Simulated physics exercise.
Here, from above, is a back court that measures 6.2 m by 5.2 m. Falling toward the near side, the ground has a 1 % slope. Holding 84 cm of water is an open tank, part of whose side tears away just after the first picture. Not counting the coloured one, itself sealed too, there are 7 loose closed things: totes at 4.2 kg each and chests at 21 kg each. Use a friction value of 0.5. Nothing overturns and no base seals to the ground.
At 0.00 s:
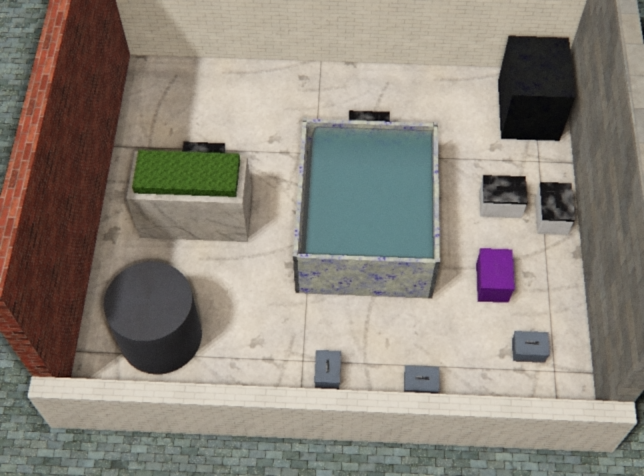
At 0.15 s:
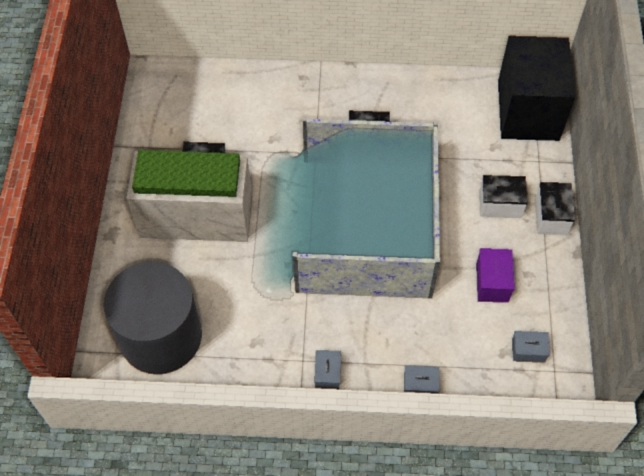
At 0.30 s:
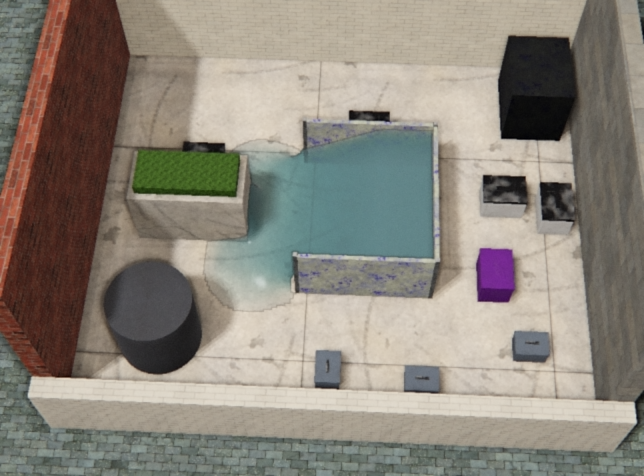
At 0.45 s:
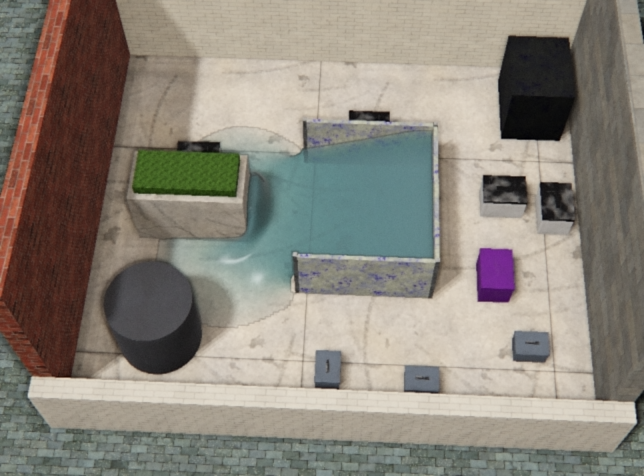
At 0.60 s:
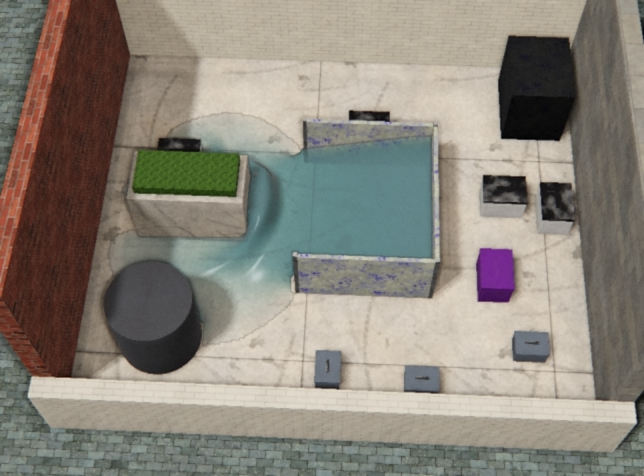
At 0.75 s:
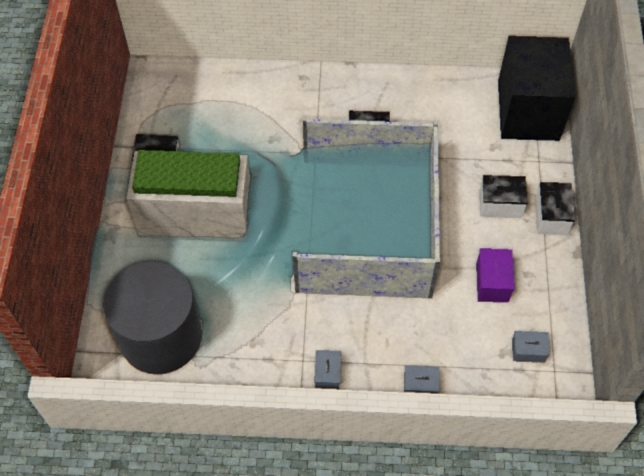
Walled court with an open tank giving way on its left side, water spreading around a grass-topped block and shifting a dark box left.
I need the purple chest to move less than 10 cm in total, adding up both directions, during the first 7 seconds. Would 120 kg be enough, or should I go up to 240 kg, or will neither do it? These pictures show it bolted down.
120 kg will do.
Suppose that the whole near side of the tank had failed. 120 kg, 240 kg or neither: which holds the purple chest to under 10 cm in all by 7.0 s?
Result: Lesser mass sufficient.
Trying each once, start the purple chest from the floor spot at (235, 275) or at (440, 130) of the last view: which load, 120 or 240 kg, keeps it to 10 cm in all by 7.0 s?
One by one: Heavier mass alone; lighter mass suffices.
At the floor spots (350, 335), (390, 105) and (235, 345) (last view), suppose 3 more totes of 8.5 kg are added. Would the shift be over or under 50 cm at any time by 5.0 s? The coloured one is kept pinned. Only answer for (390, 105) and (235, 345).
Taking them one by one: Above the mark; above the mark.
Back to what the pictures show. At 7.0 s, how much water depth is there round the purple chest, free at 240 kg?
Something like 4 centimetres.
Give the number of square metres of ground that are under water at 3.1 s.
Around 20 m2 of it.
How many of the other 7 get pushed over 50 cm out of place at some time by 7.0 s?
By my count, 5.
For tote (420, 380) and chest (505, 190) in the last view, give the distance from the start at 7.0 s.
In order, they end up 150 cm and 20 cm from where they began.
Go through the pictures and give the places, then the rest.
The purple chest at (497, 268), on the bottom; 2.9 m2 under water; 0 of 8 have shifted, in the first picture.
The purple chest at (497, 268), on the bottom; 4.1 m2 under water; 0 of 8 have shifted, in the second picture.
The purple chest at (497, 268), on the bottom; water covers 5.3 m2; 0 of 8 have shifted, in the third picture.
The purple chest at (497, 268) rests on the ground; 6.6 m2 under water; 1 of 8 have shifted, in the fourth picture.
The purple chest at (497, 268) rests on the ground; 8.0 m2 under water; 1 of 8 have shifted, in the fifth picture.
The purple chest at (497, 268), on the bottom; 9.4 m2 under water; 1 of 8 have shifted, in the sixth picture.
After 1.4 s the purple chest would be 0 cm from its start with 120 kg and 0 cm from its start with 240 kg; 0 cm of water round it then.
After 3.1 s the purple chest would be 0 cm from its start with 120 kg and 0 cm from its start with 240 kg; 0 cm of water round it then.
After 4.9 s the purple chest would be 0 cm from its start with 120 kg and 0 cm from its start with 240 kg; 1 cm of water round it then.
After 7.0 s the purple chest would be 0 cm from its start with 120 kg and 0 cm from its start with 240 kg; 4 cm of water round it then.
